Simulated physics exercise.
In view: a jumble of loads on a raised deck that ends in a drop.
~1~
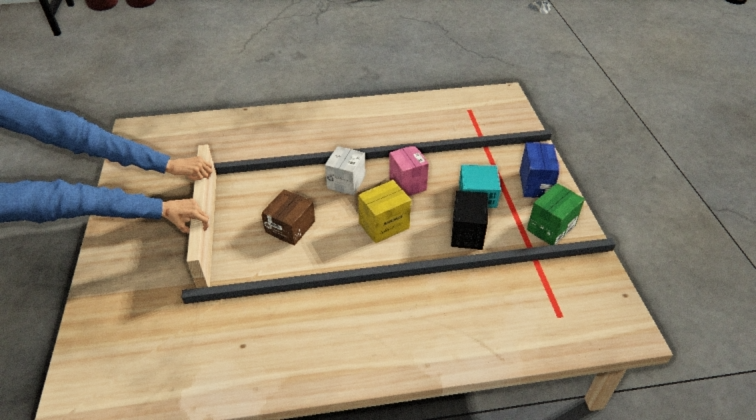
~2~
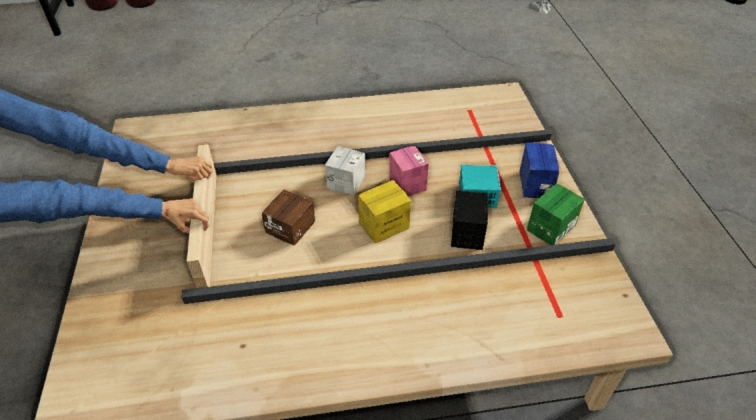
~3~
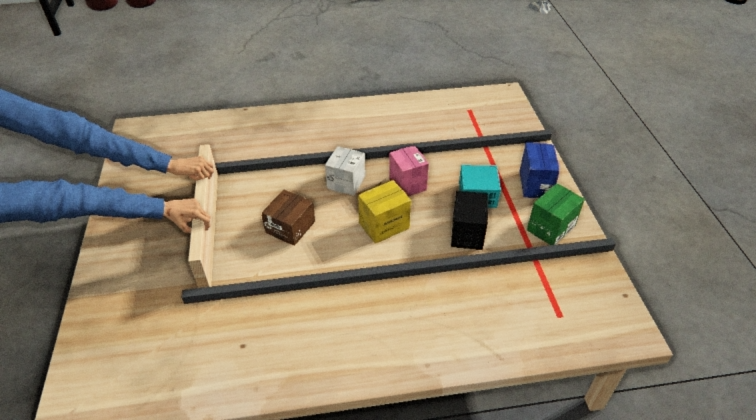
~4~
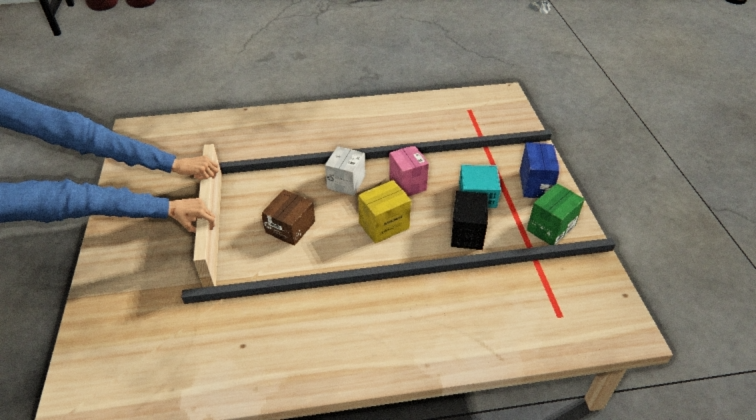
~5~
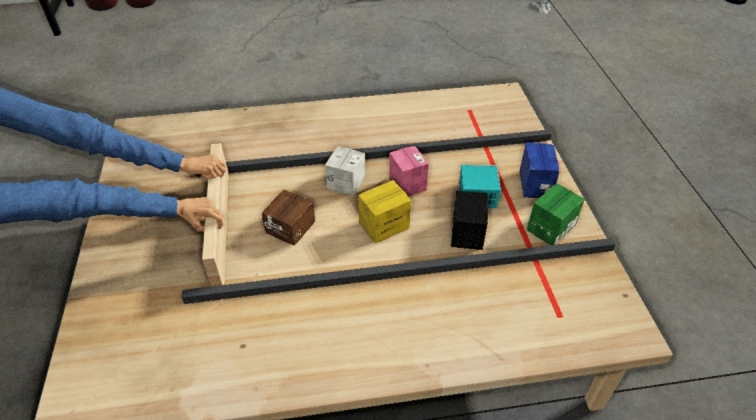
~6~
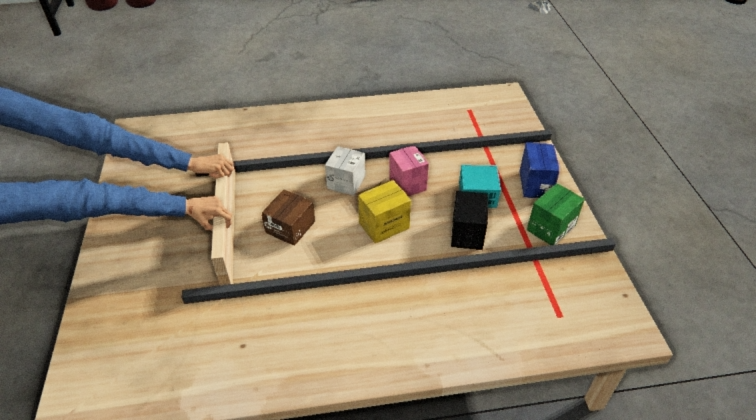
At the start, two hands in blue sleeves hold a wooden plank upright at the left of a table, with colourful boxes scattered between two dark rails and a red line on the right. The hands then slide the plank slightly right, nearer the brown box, while the boxes stay still.
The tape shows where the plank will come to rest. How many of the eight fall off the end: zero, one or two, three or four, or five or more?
The number that fall off is one or two.
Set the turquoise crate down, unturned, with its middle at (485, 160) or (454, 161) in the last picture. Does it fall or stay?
Place by place, it goes over; is lost.
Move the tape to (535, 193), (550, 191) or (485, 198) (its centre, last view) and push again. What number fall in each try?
In that order 4, 4 and 0.
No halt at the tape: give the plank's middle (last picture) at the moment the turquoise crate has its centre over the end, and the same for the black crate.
Its middle is around (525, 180) and around (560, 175).
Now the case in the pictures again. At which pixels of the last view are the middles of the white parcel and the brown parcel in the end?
First (508, 149), then (520, 174).
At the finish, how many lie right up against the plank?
4 of them.
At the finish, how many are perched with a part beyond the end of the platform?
That would be 2.
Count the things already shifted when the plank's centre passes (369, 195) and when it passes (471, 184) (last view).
At the one place 4, at the other 7.
Soon after, none off yet; blue parcel at rest near (539, 171); green parcel at rest near (555, 215); turquoise crate at rest near (479, 186).
In the end, the number that fall off is one or two; gone, blue parcel.
